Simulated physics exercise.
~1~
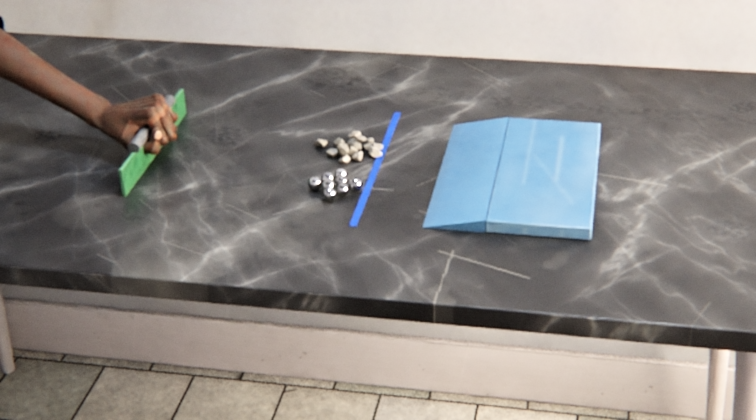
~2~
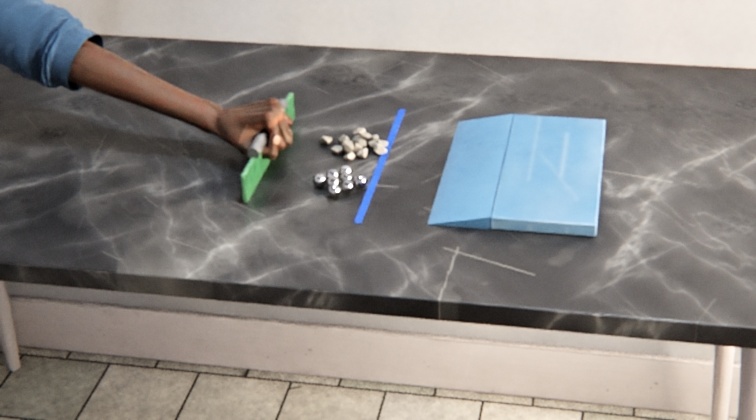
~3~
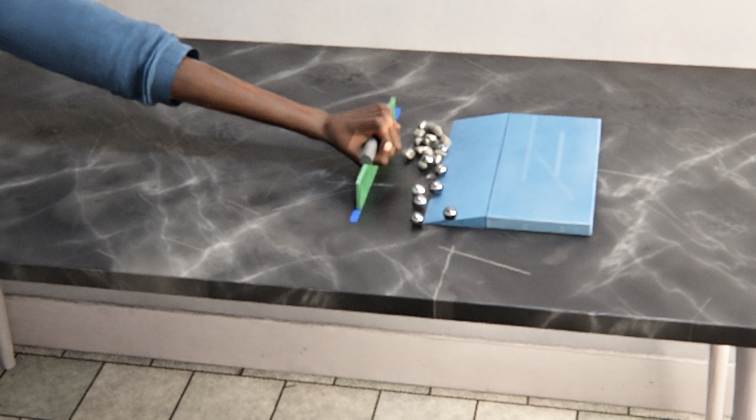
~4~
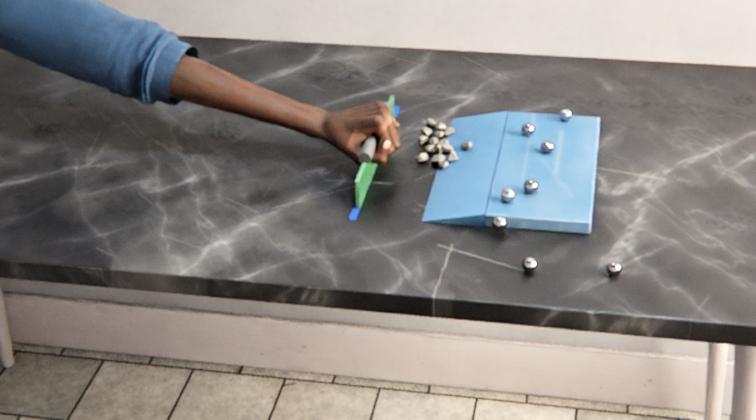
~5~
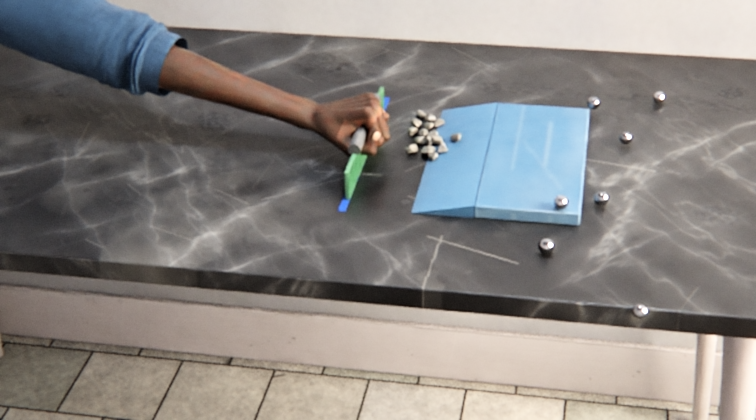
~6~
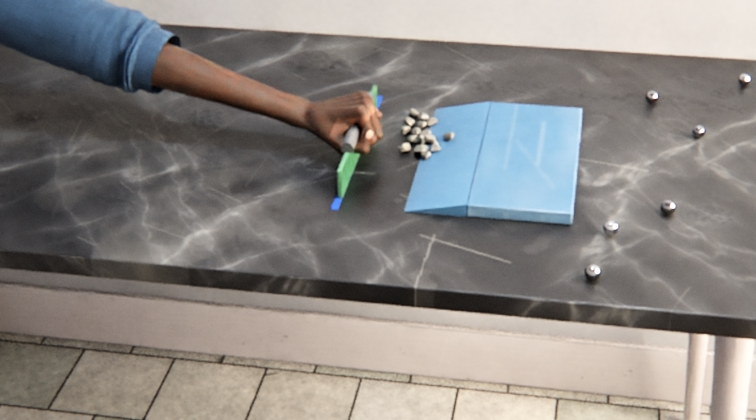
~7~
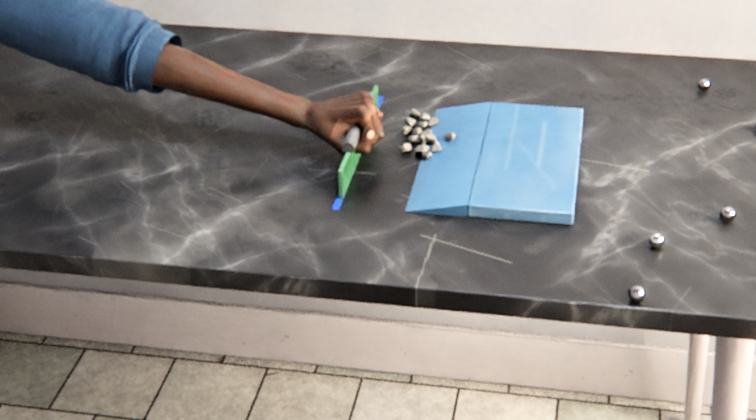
On a dark marbled tabletop, a hand slides a green scraper right to a blue tape line, pushing two small piles toward a light blue sloped slab. The shiny balls roll over and beyond it, while the pale pebbles stay bunched at its near edge.
